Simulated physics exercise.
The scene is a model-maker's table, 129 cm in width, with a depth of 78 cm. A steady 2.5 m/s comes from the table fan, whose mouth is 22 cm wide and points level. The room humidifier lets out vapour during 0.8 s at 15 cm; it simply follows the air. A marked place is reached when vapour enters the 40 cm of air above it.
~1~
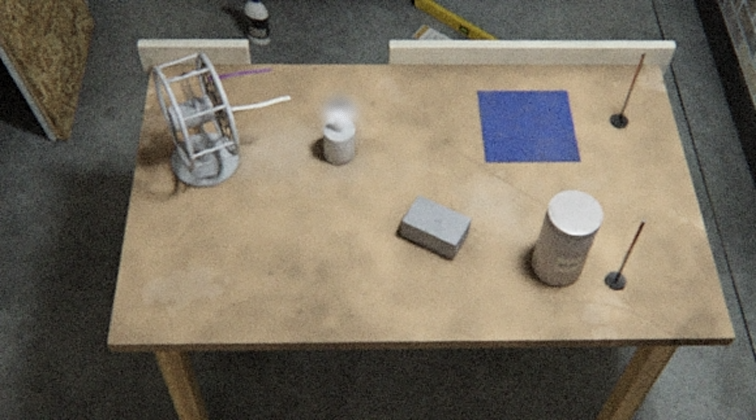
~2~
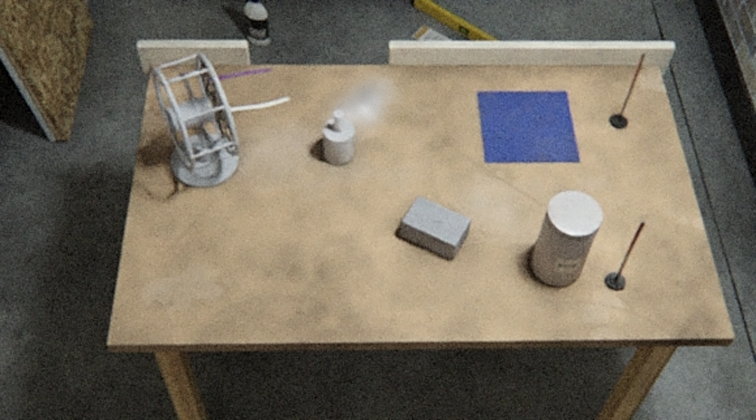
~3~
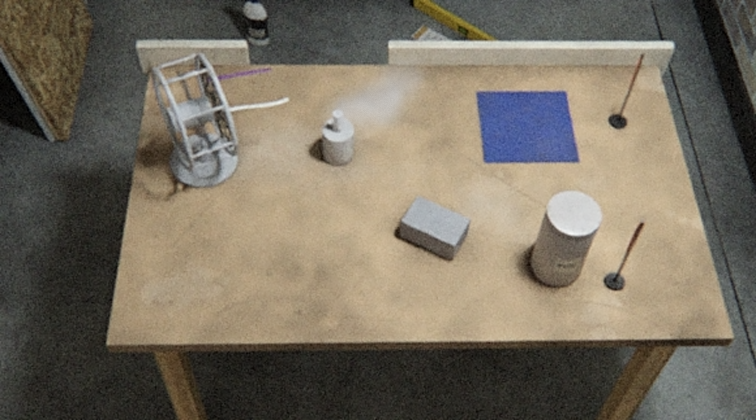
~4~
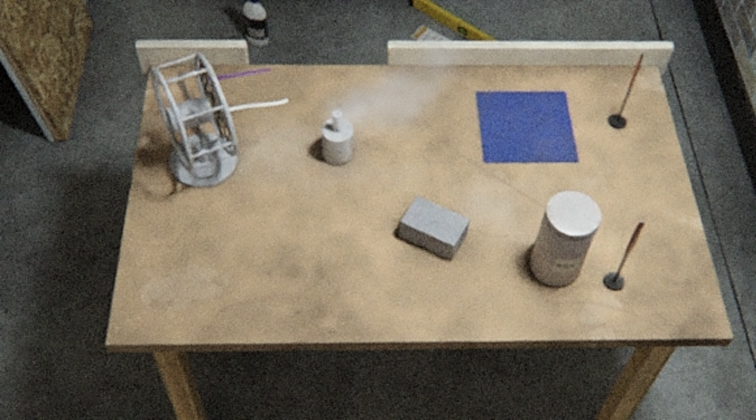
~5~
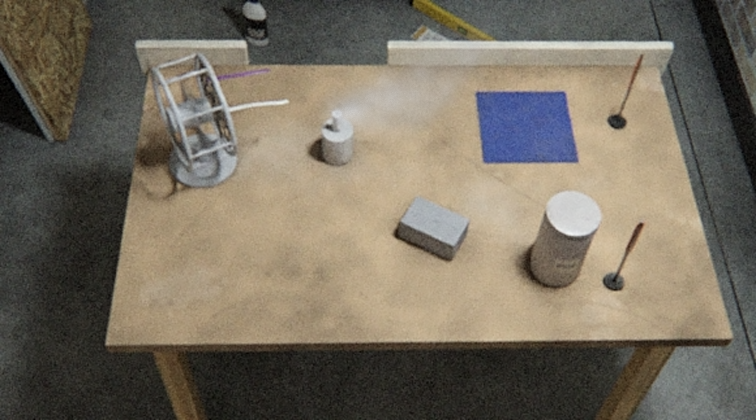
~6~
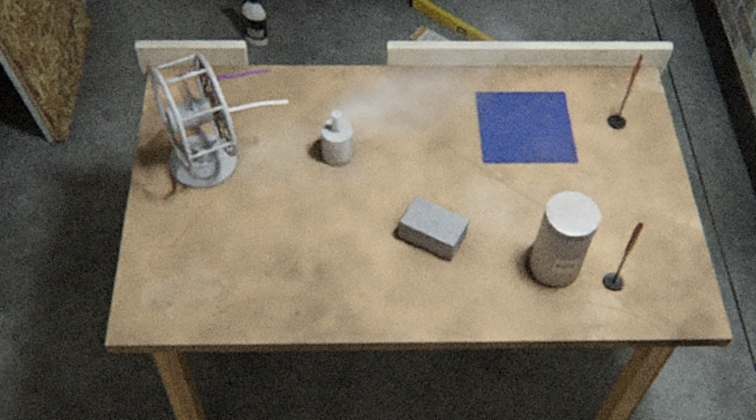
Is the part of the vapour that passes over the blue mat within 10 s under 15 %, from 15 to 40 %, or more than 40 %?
Over the blue mat: Over 40 %.
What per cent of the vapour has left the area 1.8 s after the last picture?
Some 80 per cent.
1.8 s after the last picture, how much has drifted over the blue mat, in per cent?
About 70 %.
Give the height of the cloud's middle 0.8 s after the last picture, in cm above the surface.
Roughly 10 cm up.
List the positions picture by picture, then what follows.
In the first frame, the vapour is thickest near (340, 111), the room humidifier stands at (339, 120) and the table fan is at (196, 112).
In the second frame, the vapour is thickest near (364, 106) and reaches out to (382, 88) and the blue mat is centred on (527, 126).
In the third frame, the vapour is thickest near (381, 102) and reaches out to (410, 75), a ribbon ends at (629, 252) and a ribbon ends at (630, 88).
In the fourth frame, the vapour is thickest near (394, 99) and reaches out to (442, 58), the top of a jar is at (574, 213) and the top of a block is at (435, 220).
In the fifth frame, the vapour is thickest near (401, 97) and reaches out to (469, 49).
In the sixth frame, the vapour is thickest near (409, 95) and reaches out to (500, 35), a ribbon ends at (628, 252) and a ribbon ends at (629, 89).
Then, 0.8 s after the last picture, 22 % is gone from the area; 57 % has passed over the blue mat, and the middle of the rest is near (577, 59).
Then, 1.8 s after the last picture, 81 % is gone from the area; 68 % has passed over the blue mat, and the middle of the rest is near (687, 89).
Then, 3.8 s after the last picture, 96 % is gone from the area; 69 % has passed over the blue mat.
Then, 9.8 s after the last picture, 99 % is gone from the area; 69 % has passed over the blue mat.
